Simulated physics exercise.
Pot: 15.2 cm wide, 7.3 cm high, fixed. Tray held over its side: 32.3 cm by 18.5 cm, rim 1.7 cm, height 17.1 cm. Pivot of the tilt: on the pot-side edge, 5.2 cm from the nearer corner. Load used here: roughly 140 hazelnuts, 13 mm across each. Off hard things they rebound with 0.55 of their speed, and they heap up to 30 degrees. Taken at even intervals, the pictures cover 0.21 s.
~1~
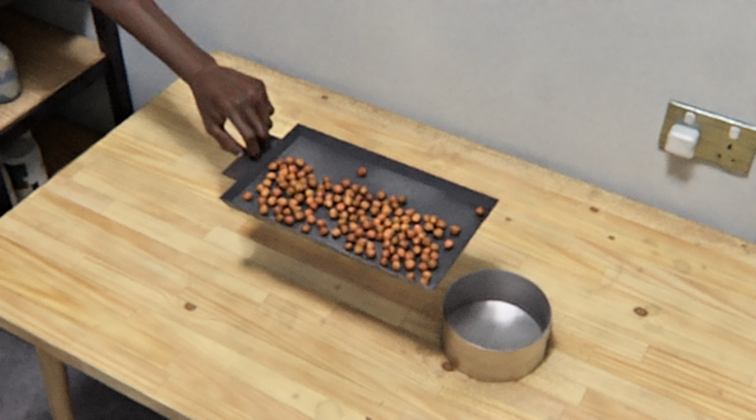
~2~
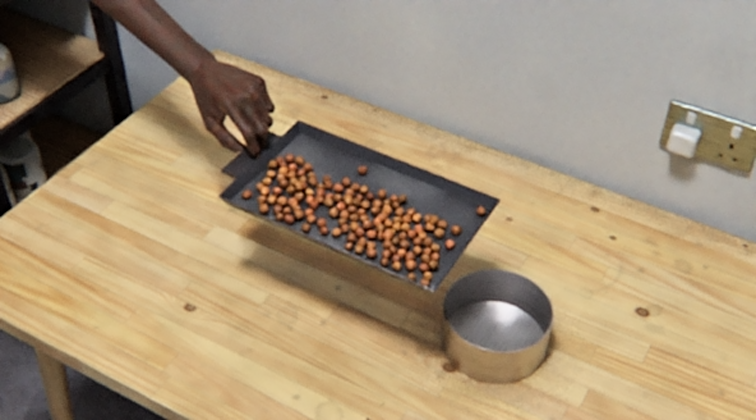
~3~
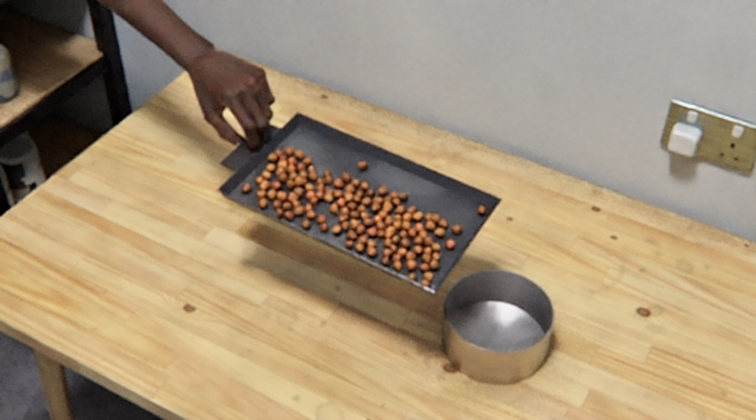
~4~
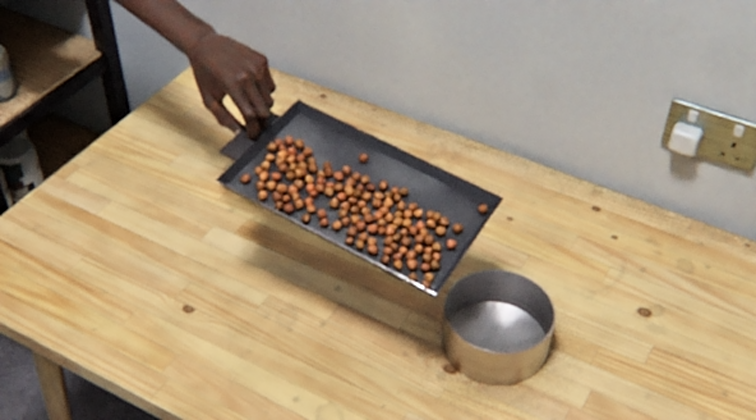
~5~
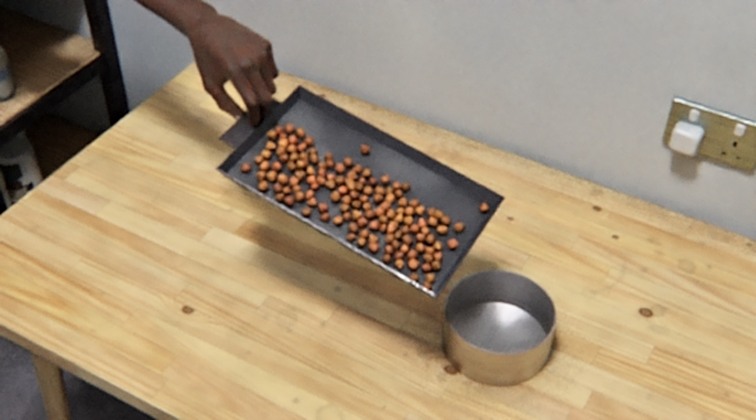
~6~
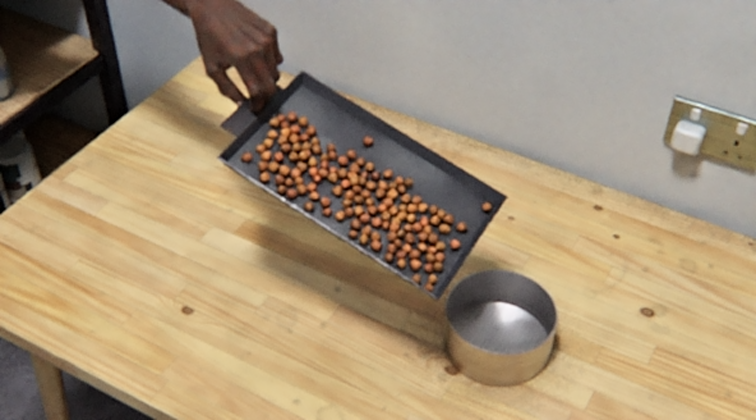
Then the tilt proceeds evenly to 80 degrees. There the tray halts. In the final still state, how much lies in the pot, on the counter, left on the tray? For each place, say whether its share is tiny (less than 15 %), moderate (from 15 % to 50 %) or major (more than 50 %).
One by one: Pot: A middling fraction; counter: The dominant fraction; tray: A small fraction.
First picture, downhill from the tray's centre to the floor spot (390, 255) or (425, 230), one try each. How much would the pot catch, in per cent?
First try: Around 10 percent; second try: Around 60 percent.
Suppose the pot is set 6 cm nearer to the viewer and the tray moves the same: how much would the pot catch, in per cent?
Close to 70 per cent, then.
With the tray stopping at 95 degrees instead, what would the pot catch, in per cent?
Roughly 35 %.
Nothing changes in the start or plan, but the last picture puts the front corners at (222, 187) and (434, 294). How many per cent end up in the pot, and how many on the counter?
Pot 0 % / counter 100 %.
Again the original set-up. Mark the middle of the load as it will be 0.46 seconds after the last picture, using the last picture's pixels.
By then the middle of the load sits around (456, 278).
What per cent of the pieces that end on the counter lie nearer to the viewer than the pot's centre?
About 100 percent of the spill.
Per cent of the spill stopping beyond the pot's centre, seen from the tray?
I'd put it close to 90 per cent.
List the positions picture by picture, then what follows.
Tray tilt 0 degrees, front corners at (227, 197) and (431, 284); middle of the pieces at (352, 211); pot at (498, 308), in the first picture.
Tray tilt 1 degrees, front corners at (226, 195) and (432, 285); middle of the pieces at (352, 210), in the second picture.
Tray tilt 3 degrees, front corners at (226, 189) and (433, 286), lowest corner right front; middle of the pieces at (352, 207), in the third picture.
Tray tilt 7 degrees, front corners at (225, 179) and (434, 287), lowest corner right front; middle of the pieces at (353, 202), in the fourth picture.
Tray tilt 12 degrees, front corners at (225, 168) and (435, 289), lowest corner right front; middle of the pieces at (354, 196), in the fifth picture.
Tray tilt 17 degrees, front corners at (226, 157) and (436, 291), lowest corner right front; middle of the pieces at (357, 190); pot at (502, 310), in the sixth picture.
Then, 0.28 s after the last picture, tilt 48 degrees; the tray holds 100 %, the pot 0 %.
Then, 0.46 s after the last picture, tilt 69 degrees; the tray holds 65 %, the pot 0 %.
Then, 0.77 s after the last picture, tilt 80 degrees; the tray holds 0 %, the pot 35 %.
In the end, pot 35 %, counter 65 %, tray 0 %.
